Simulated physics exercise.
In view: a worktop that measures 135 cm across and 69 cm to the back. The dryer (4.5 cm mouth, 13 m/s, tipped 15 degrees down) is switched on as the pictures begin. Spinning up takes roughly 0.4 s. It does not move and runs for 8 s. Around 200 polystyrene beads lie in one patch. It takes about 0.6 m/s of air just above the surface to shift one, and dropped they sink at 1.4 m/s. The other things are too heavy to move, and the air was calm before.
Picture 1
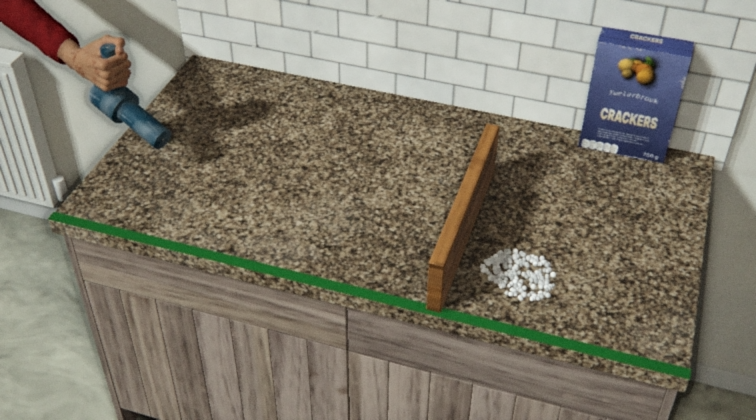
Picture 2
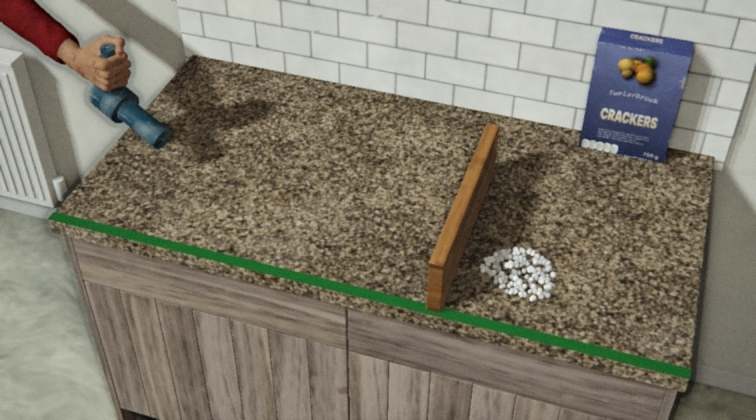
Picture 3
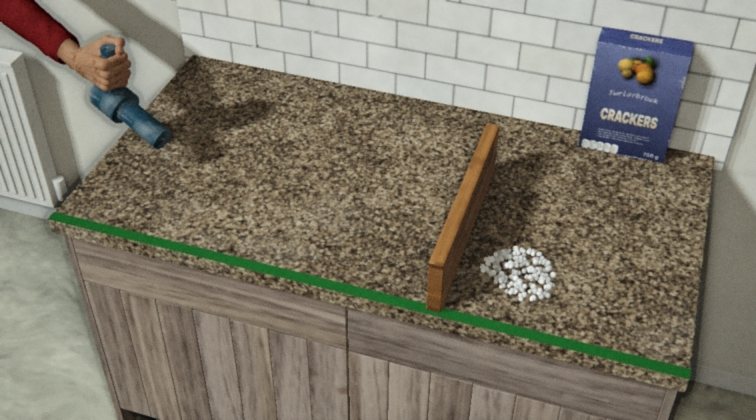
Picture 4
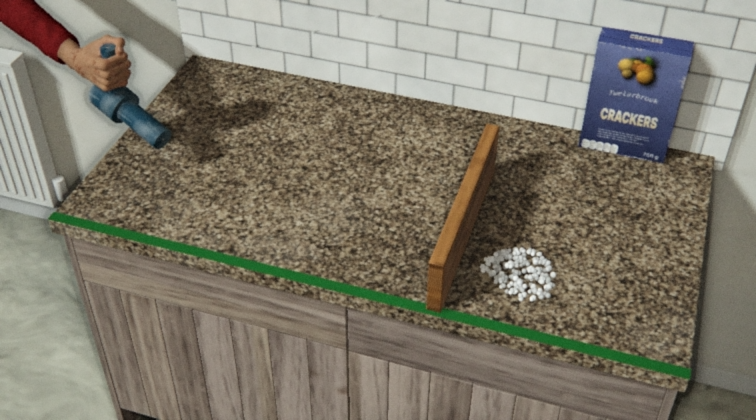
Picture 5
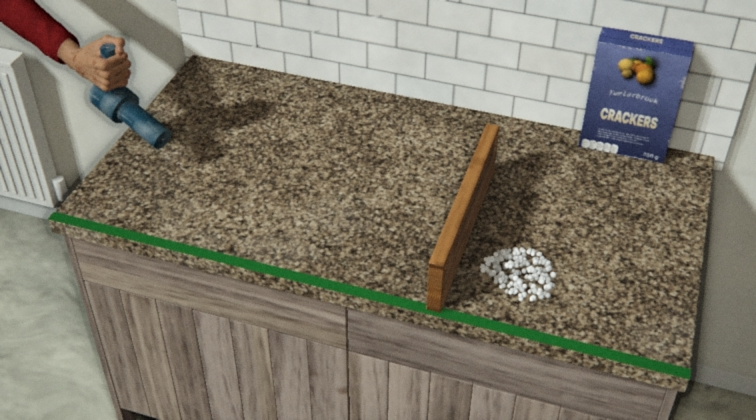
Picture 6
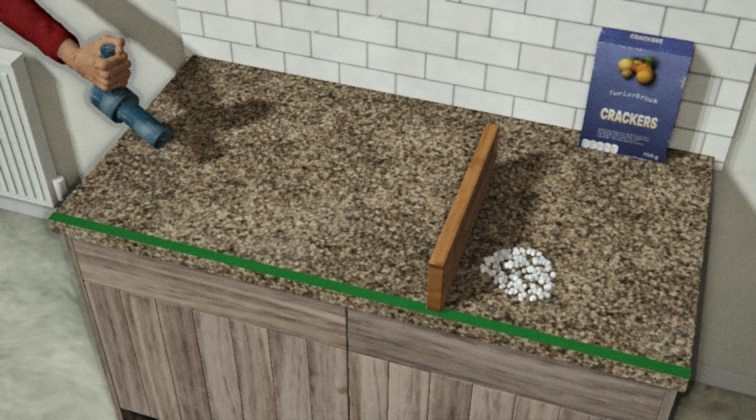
A hand holds a blue dryer toward a wooden board while white beads behind it stay still.
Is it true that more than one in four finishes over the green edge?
Answer: No.
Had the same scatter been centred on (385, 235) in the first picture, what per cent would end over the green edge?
In that case some 1 per cent.
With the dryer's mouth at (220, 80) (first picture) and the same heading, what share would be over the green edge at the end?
It would be near 0 %.
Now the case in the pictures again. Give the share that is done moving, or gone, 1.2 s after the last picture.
Near 90 %.
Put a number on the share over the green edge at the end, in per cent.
About 0 %.
Then, 1.2 s after the last picture, 6 % are on the move or not yet settled, 0 % are over the green edge; the middle of those still in play is near (519, 274).
Then, 2.2 s after the last picture, 6 % are on the move or not yet settled, 0 % are over the green edge; the middle of those still in play is near (519, 274).
Then, 4.0 s after the last picture, 6 % are on the move or not yet settled, 0 % are over the green edge; the middle of those still in play is near (519, 274).
Then, 7.6 s after the last picture, at the end, 0 % are over the green edge; the middle of those still in play is near (519, 274).
